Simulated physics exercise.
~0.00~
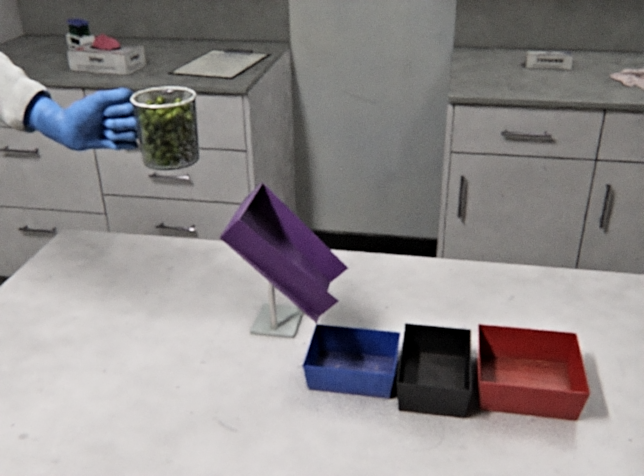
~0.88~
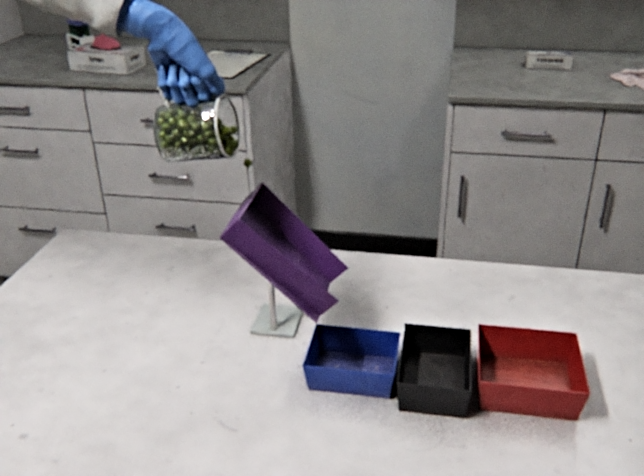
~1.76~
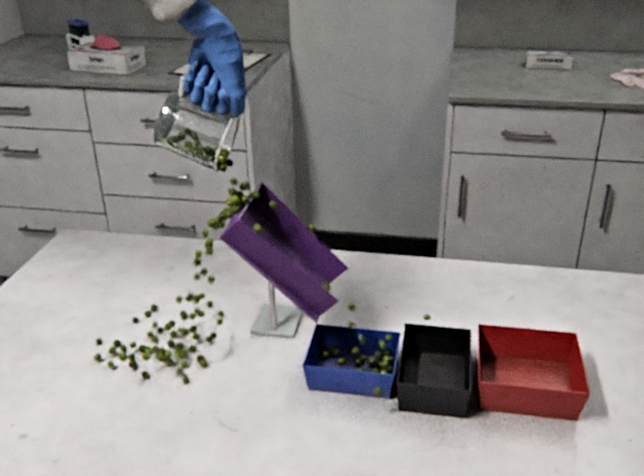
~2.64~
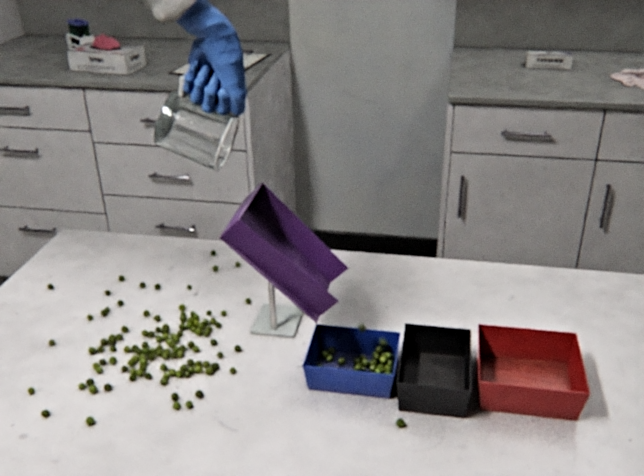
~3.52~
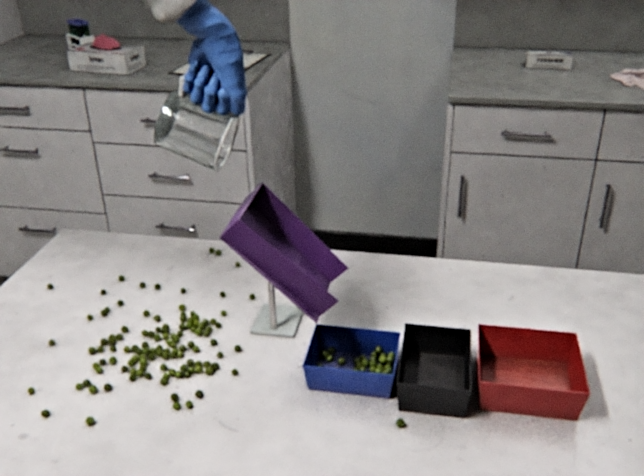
In a room with grey cabinets, seen from the front and slightly above, a pale table holds a slanted purple chute on a stand, with a blue, a black and a red tin lined up to its right. A blue-gloved hand holds a clear cup of small green olives at the upper left. The hand moves right and tips the cup over the chute's upper end. Olives pour out, some sliding into the blue tin while many spill down onto the table at left. Finally the cup is empty, most olives lie scattered, and the black and red tins remain empty.
